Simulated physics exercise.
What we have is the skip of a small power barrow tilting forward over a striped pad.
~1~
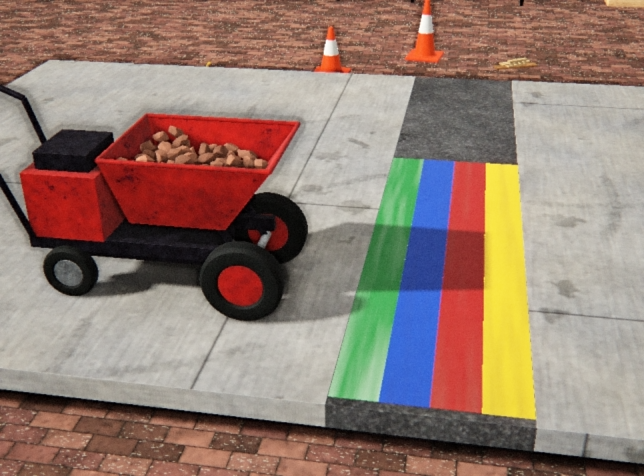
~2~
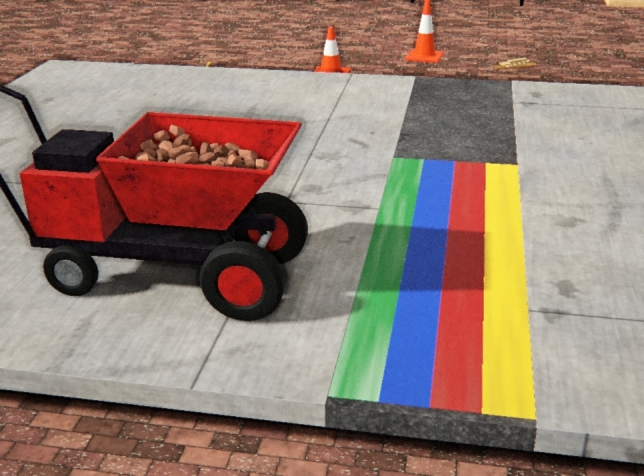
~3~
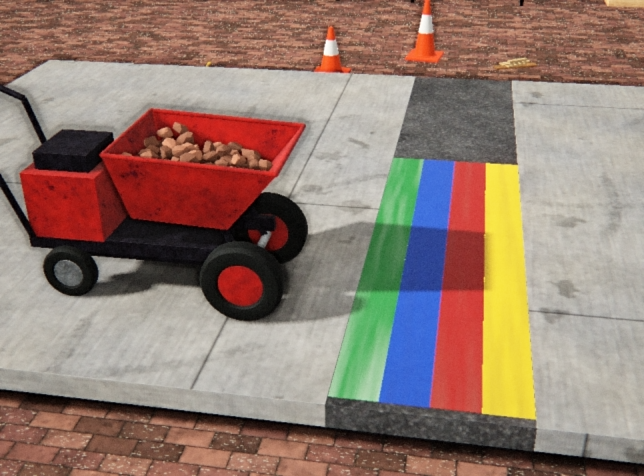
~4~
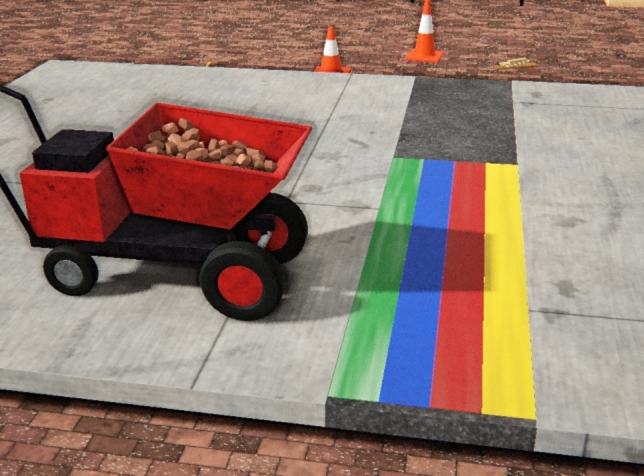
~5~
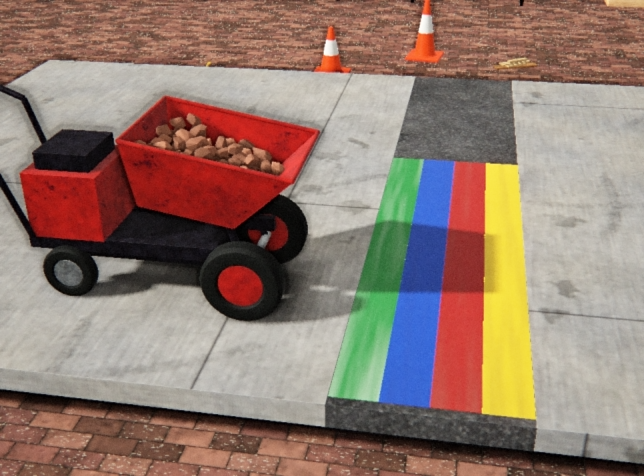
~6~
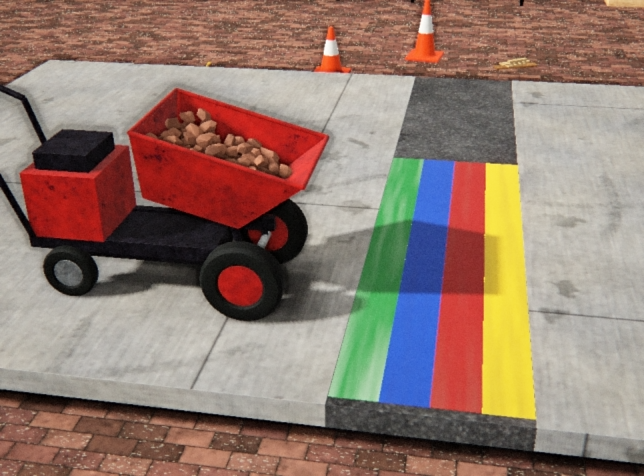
The red skip of a small power barrow, loaded with lumps of rubble, sits level at first beside a pad striped green, blue, red and yellow. It tilts slowly forward to the right, its back end rising off the black chassis and its lip dipping, while the wheels stay still.
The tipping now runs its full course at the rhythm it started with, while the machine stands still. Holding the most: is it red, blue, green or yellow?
It's blue.
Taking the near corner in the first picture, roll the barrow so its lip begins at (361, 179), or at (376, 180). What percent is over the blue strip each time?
Close to 0 in a hundred, and close to 0 in a hundred.
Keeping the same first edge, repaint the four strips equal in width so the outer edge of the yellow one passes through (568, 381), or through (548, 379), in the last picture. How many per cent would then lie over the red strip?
In turn, 20 and 20 in a hundred.
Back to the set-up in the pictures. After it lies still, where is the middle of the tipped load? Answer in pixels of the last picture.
Near (428, 298).
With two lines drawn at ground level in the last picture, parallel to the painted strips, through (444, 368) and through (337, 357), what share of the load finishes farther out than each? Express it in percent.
The first comes to 20 %, the second to 80 %.
Shortly afterwards, skip tipped steeply; the whole lot in the skip.
Next, skip tipped right over; the bulk in the skip; a little over the green strip; near a quarter over the blue strip; only a few over the red strip.
Some moments later, skip tipped right over; near a quarter in the skip; a little over the green strip; near a third over the blue strip; near a quarter over the red strip; a little over the yellow strip; only a few off the paint.
In the end, skip tipped right over; near a quarter in the skip; a little over the green strip; near a third over the blue strip; near a quarter over the red strip; a little over the yellow strip; only a few off the paint.
